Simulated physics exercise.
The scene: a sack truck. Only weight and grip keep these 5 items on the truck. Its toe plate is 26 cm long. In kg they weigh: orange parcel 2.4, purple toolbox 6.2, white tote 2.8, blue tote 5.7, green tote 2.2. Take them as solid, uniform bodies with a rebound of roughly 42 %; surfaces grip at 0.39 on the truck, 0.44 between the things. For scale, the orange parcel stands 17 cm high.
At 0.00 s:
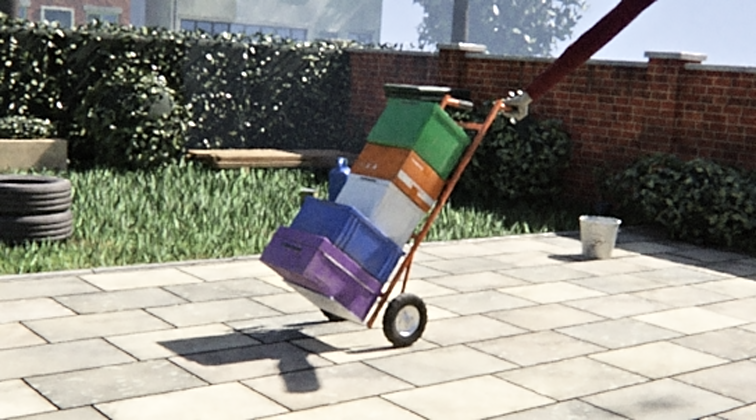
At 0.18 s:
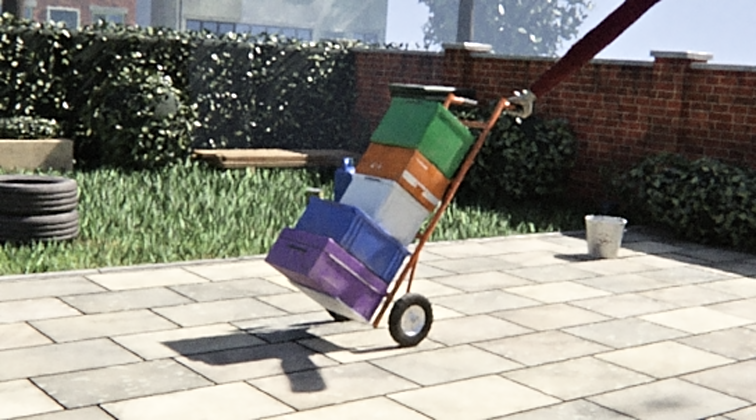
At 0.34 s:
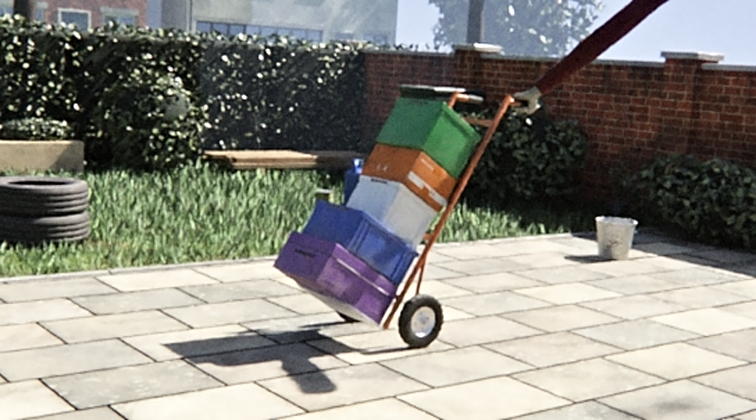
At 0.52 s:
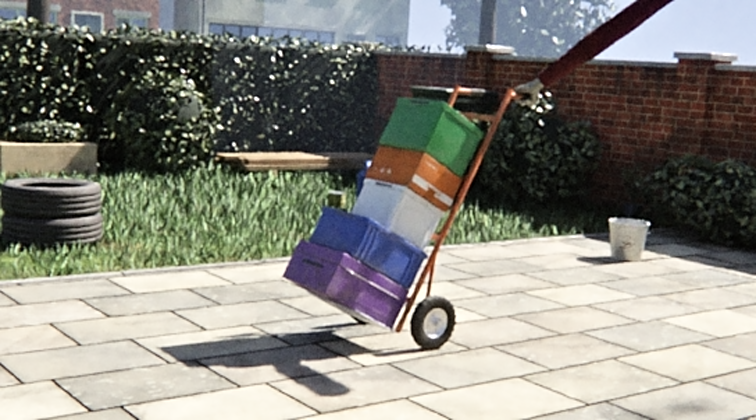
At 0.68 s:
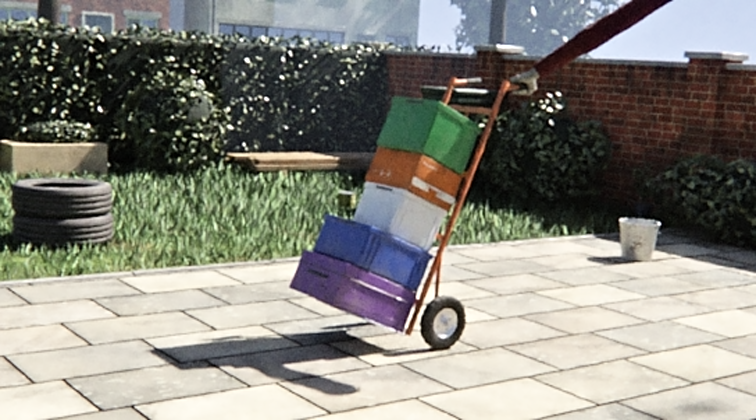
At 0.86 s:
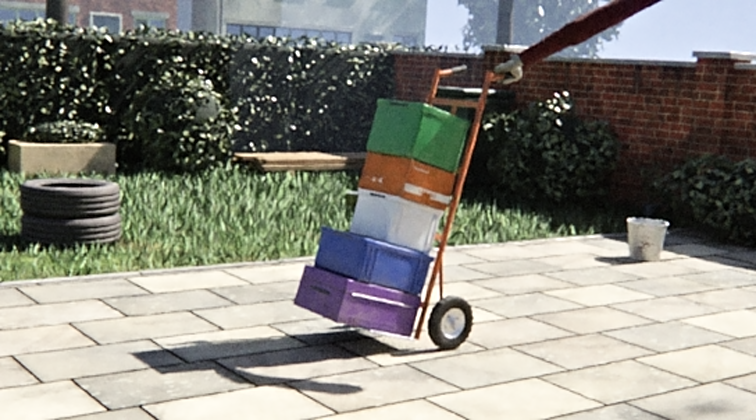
In the video, a red-sleeved arm grips the handle of a sack truck leaning back to the right on a paved patio, then steadily swings it closer to upright with its stack of purple, blue, white, orange and green containers.
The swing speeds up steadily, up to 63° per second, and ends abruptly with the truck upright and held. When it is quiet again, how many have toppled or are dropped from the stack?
Lost: Not one.
After 1.26 s, truck upright; orange parcel 4° off its base near (369, 192); purple toolbox 3° off its base near (354, 321); green tote 4° off its base.
After 1.56 s, truck upright; orange parcel moved 4 cm near (371, 193); green tote moved 6 cm; white tote moved 2 cm.
In the end (2.1 s), all 5 under 10 cm from the start. At the end, from the last picture's camera, orange parcel near (377, 193), purple toolbox near (355, 321).
